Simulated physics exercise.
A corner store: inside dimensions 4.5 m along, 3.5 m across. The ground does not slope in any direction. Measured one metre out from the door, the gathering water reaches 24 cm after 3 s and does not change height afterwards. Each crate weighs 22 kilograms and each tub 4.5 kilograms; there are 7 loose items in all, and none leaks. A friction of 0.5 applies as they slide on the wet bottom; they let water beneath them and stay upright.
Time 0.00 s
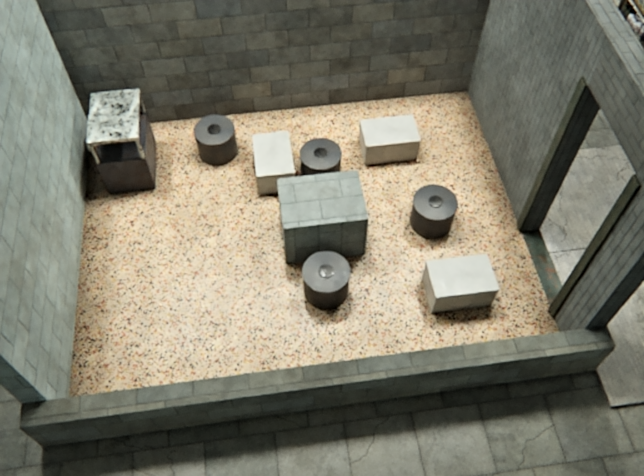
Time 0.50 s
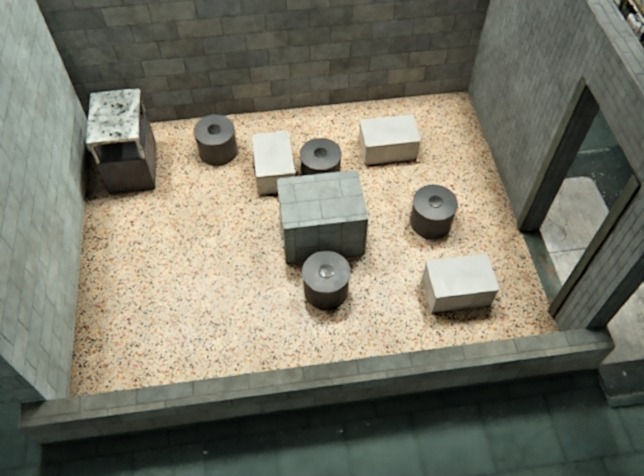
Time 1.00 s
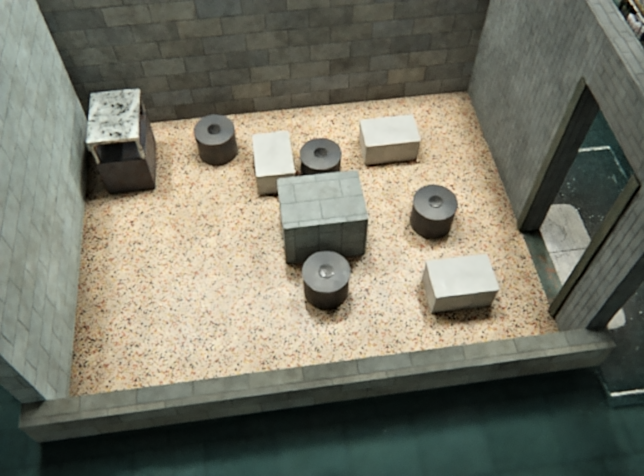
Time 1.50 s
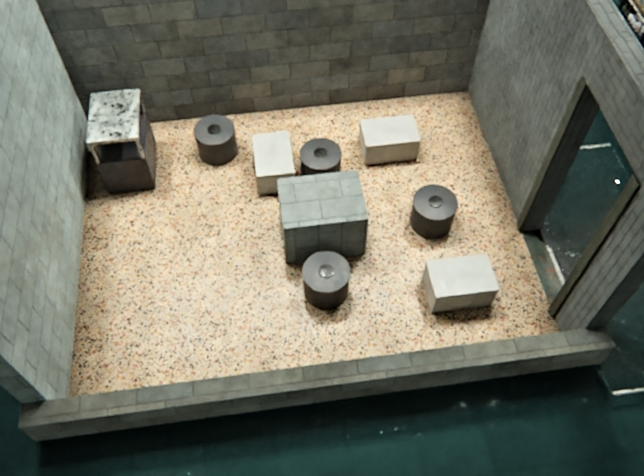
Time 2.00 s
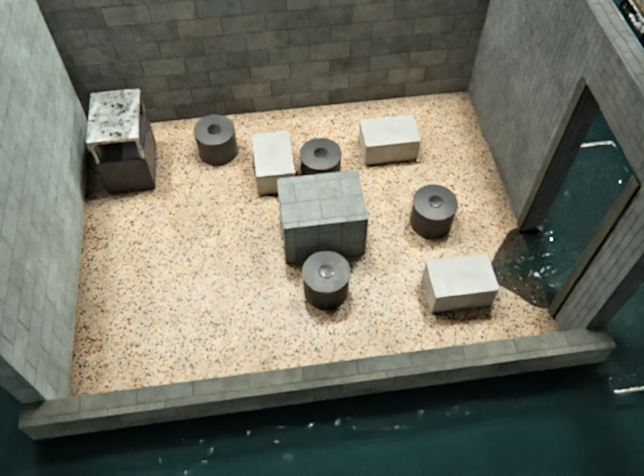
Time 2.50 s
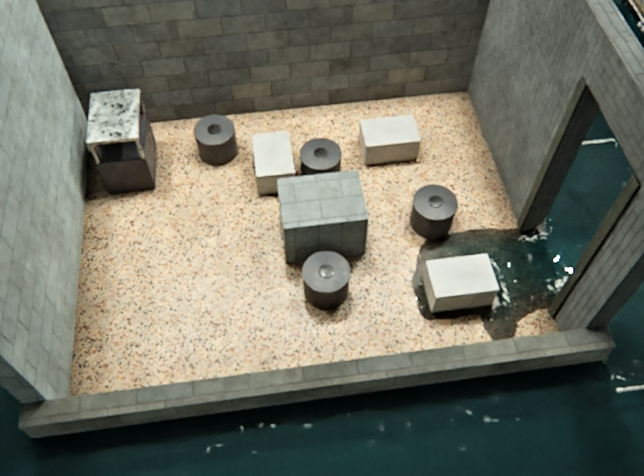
A walled room of grey block with a speckled tan floor and a doorway at right is seen from high above by a still camera. Dark round tubs and pale boxes sit around a larger grey-green block, with a marbled-top stand in the back left corner. Dark green water spreads over the paving outside, then enters through the doorway and surrounds the nearest pale box, which barely shifts.
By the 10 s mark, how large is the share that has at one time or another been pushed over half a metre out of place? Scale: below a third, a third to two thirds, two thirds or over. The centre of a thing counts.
On that scale, a third to two thirds.
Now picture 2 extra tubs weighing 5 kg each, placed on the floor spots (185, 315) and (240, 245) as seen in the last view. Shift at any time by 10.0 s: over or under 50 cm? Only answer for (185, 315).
I'd say too far.
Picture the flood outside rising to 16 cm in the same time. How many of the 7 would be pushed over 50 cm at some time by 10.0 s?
So the tally would be 3.
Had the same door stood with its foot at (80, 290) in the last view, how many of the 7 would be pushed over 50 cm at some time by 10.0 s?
Then it comes to 4.
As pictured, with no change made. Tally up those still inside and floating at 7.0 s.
The number is 2.
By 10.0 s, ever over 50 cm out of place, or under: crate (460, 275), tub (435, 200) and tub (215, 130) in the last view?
Order as asked - a bigger shift, a bigger shift, a smaller shift.
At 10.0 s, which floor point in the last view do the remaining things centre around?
(247, 190).
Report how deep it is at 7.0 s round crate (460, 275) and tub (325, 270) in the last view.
Depth approx. 7 cm / 11 cm.
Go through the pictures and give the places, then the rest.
The first frame shows a crate at (273, 153), on the bottom; a tub at (436, 202), on the bottom; water covers 0.0 m2; 0 of 7 have shifted.
The second frame shows a crate at (273, 153), on the bottom; a tub at (436, 202) rests on the ground; water covers 0.0 m2; 0 of 7 have shifted.
The third frame shows a crate at (273, 153) rests on the ground; a tub at (436, 202), on the bottom; 0.0 m2 under water; 0 of 7 have shifted.
The fourth frame shows a crate at (273, 153) rests on the ground; a tub at (436, 202), on the bottom; 0.0 m2 under water; 0 of 7 have shifted.
The fifth frame shows a crate at (273, 153) rests on the ground; a tub at (436, 202) rests on the ground; 0.2 m2 under water; 0 of 7 have shifted.
The sixth frame shows a crate at (273, 153), on the bottom; a tub at (436, 202), on the bottom; water covers 0.8 m2; 0 of 7 have shifted.
After 3.5 s 1 of 7 are over 50 cm from their spots; 0 afloat.
After 4.5 s 2 of 7 are over 50 cm from their spots; 2 afloat.
After 7.0 s 4 of 7 are over 50 cm from their spots; 2 afloat.
After 10.0 s 4 of 7 are over 50 cm from their spots, and 4 have been at some point; 4 afloat.
